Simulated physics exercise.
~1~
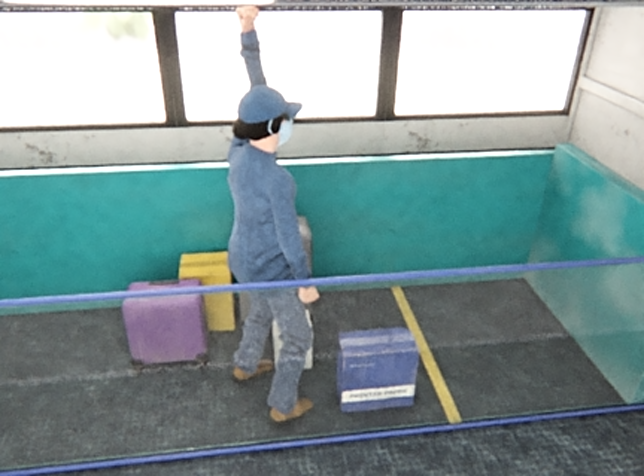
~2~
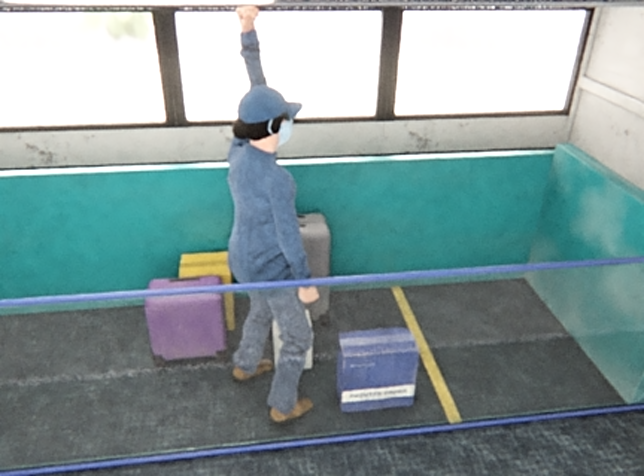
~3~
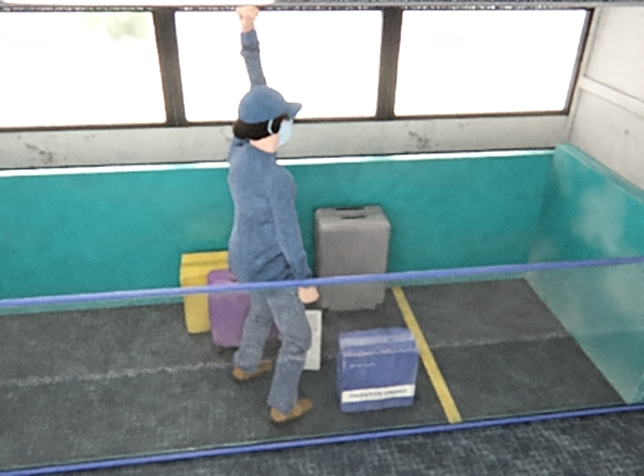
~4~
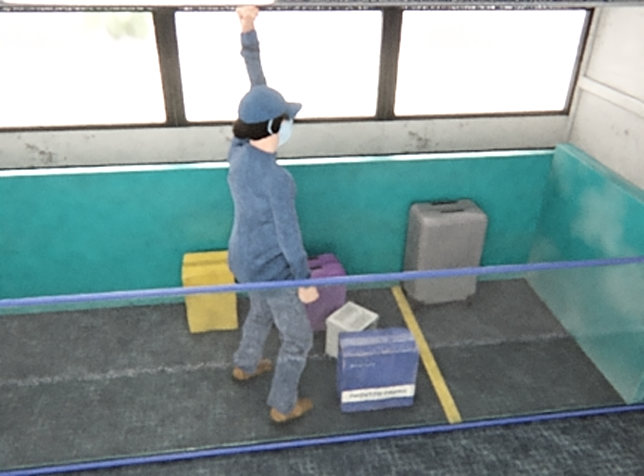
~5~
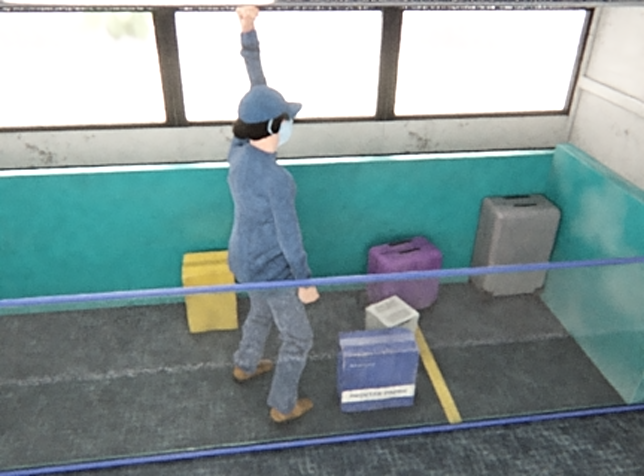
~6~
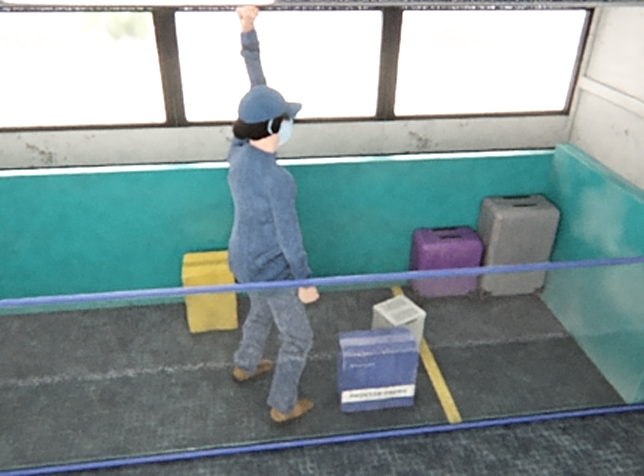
On a shuttle, grey and purple cases roll right past a yellow line beside a standing passenger.
